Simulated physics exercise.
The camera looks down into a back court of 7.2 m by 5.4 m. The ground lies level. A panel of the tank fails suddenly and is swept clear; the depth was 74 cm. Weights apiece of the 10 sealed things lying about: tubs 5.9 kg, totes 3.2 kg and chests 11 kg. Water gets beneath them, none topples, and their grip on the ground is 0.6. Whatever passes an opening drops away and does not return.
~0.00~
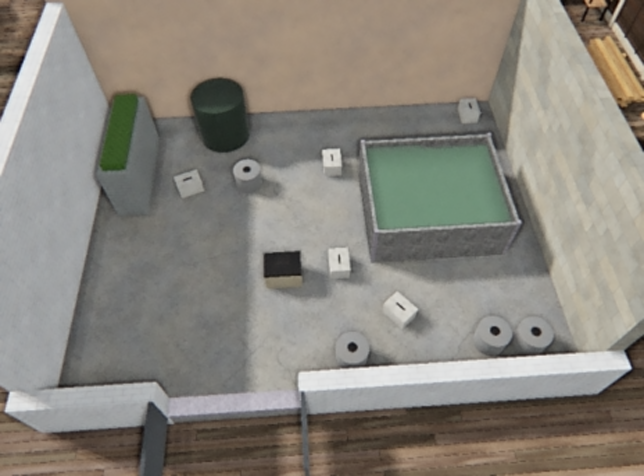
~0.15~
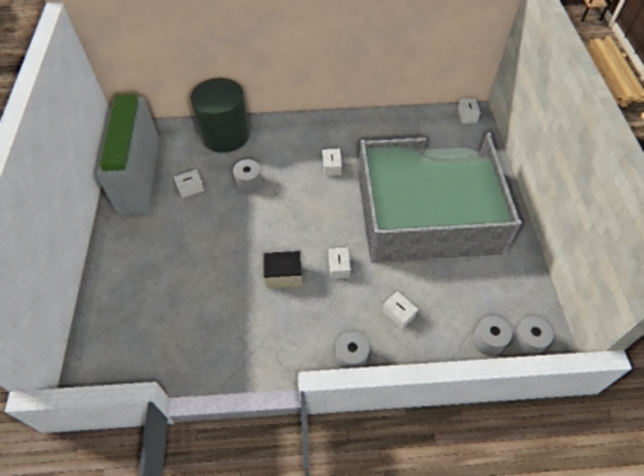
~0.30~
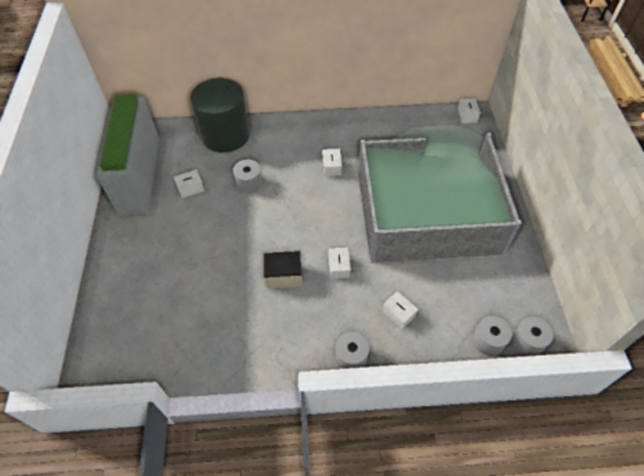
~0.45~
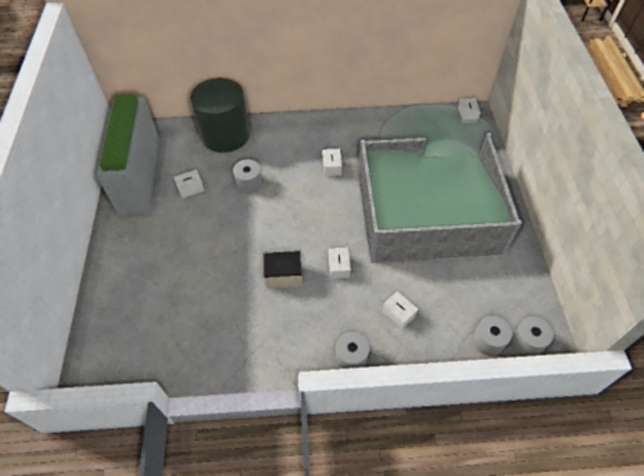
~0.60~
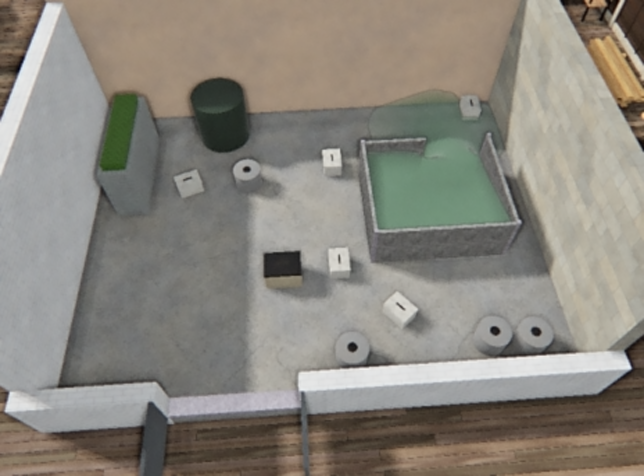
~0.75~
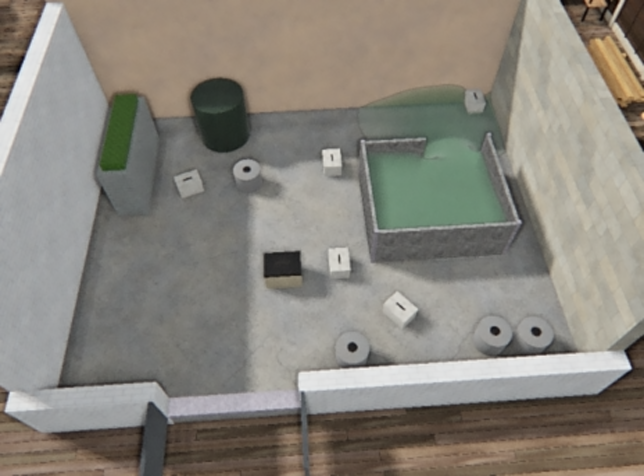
The footage shows a walled yard with scattered boxes and round tubs as a gap opens in the far side of a tank of green water; water spreads out behind it, and one small pale box shifts slightly near the back wall.
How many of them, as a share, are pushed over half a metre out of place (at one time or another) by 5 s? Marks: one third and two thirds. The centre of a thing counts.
That comes to between one and two thirds.
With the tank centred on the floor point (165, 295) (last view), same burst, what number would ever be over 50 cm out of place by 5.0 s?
In that case 4 of them.
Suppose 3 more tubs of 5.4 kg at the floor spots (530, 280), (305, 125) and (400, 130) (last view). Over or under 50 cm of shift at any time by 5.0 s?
In that order: Past it, more, more.
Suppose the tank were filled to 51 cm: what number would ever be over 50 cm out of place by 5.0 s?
Then 4.
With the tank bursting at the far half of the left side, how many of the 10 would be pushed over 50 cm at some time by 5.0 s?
In that case 3 of them.
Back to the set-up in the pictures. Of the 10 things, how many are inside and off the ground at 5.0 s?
4 of them.
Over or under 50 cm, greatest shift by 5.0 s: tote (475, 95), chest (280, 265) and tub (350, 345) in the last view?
In turn: More, under, short of it.
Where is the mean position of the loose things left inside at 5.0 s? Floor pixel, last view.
Near (325, 311).
After 1.1 s 0 of 10 are over 50 cm from their spots; 1 afloat.
After 2.2 s 1 of 10 are over 50 cm from their spots; 1 afloat.
After 3.5 s 4 of 10 are over 50 cm from their spots; 2 afloat.
After 5.0 s 6 of 10 are over 50 cm from their spots, and 6 have been at some point; 4 afloat.
